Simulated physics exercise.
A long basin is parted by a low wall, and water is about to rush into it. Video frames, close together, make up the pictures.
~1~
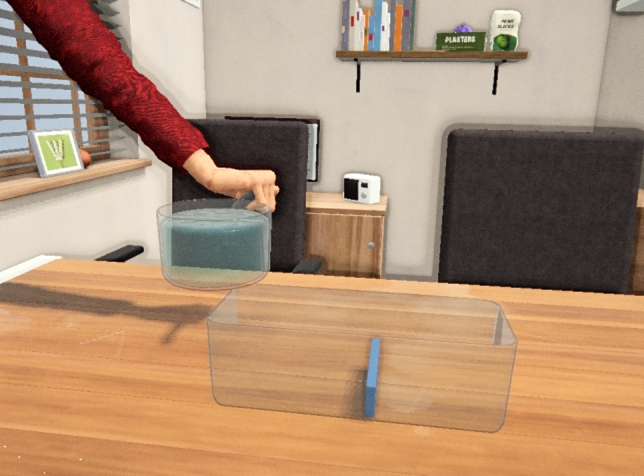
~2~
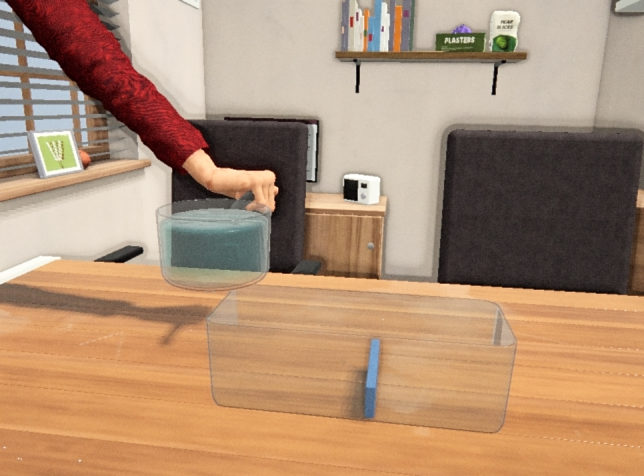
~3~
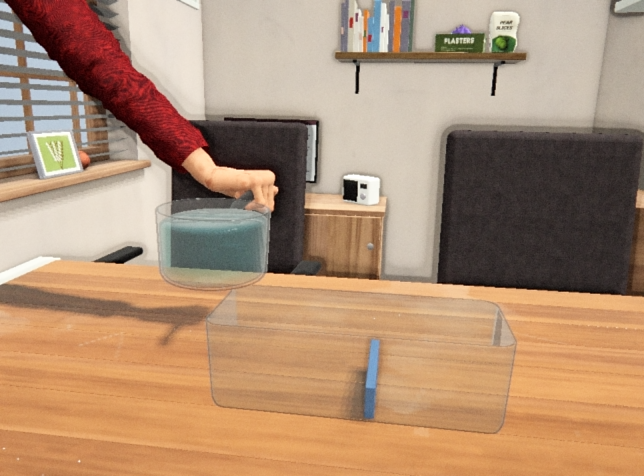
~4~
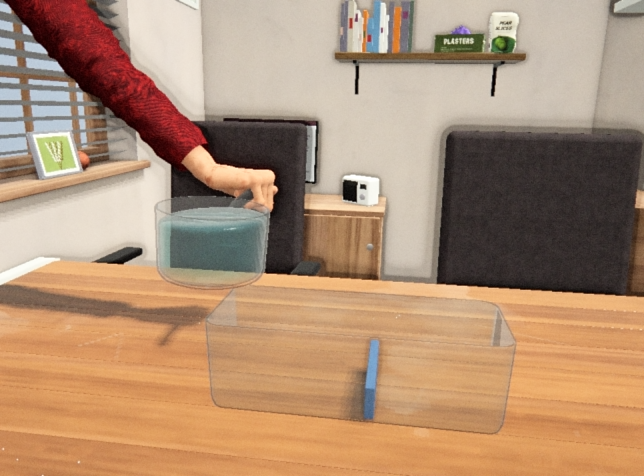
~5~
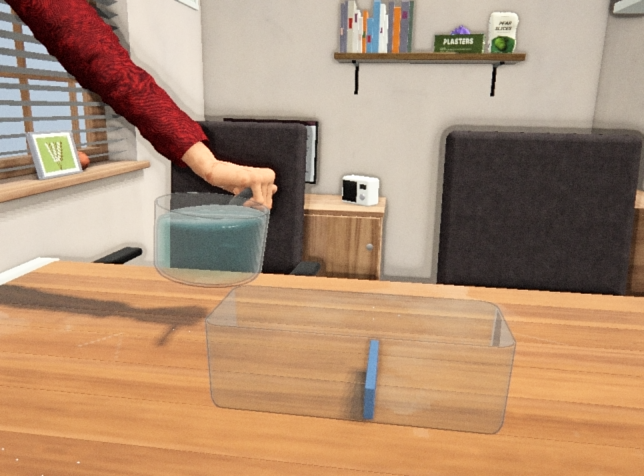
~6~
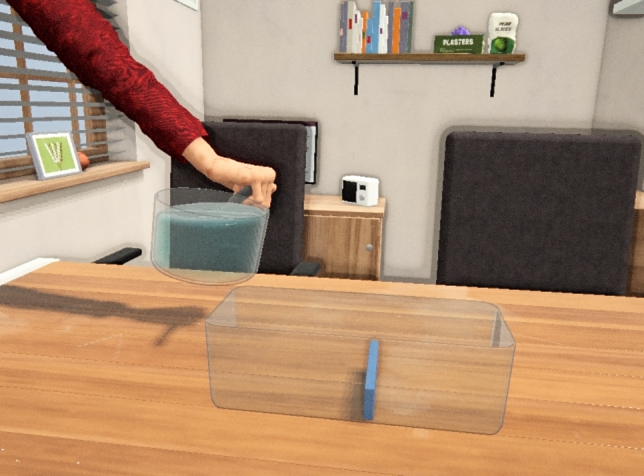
A hand at the end of a red knitted sleeve reaches in from the upper left, holding a clear round container of blue-green water above a wooden table in an office-like room, seen from slightly above. In front sits a long, transparent, empty basin with a low blue wall across its middle, dark chairs behind. The container gradually tilts slightly leftward, while the camera stays still.
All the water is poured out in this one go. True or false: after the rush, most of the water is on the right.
False, it is on the left.
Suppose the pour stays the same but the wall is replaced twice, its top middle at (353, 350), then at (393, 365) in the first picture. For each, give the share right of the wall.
Roughly 45 per cent first and roughly 10 per cent second.
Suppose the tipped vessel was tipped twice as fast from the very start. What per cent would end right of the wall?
I'd say close to 35 per cent.
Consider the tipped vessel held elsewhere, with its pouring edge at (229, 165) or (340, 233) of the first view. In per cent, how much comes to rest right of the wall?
One after the other: 10 %, 90 %.
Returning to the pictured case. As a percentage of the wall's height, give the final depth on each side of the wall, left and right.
Left side: Approx. 70 %; right side: Approx. 20 %.
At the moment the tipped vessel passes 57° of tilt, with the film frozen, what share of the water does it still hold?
Remaining fraction: Approx. 75 %.
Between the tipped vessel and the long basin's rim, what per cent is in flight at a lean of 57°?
20 in a hundred.
A moment on, the tilt is 57° and 73 per cent is still to pour, 7 is left of the wall and 0 right of it.
Next, the tilt is 89° and 21 per cent is still to pour, 50 is left of the wall and 8 right of it.
Then the tilt is 97° and 3 per cent is still to pour, 81 is left of the wall and 11 right of it.
Later the tilt is 97° and 0 per cent is still to pour, 80 is left of the wall and 19 right of it.
Finally, 79 per cent lies left of the wall, 20 right of it and 1 outside.
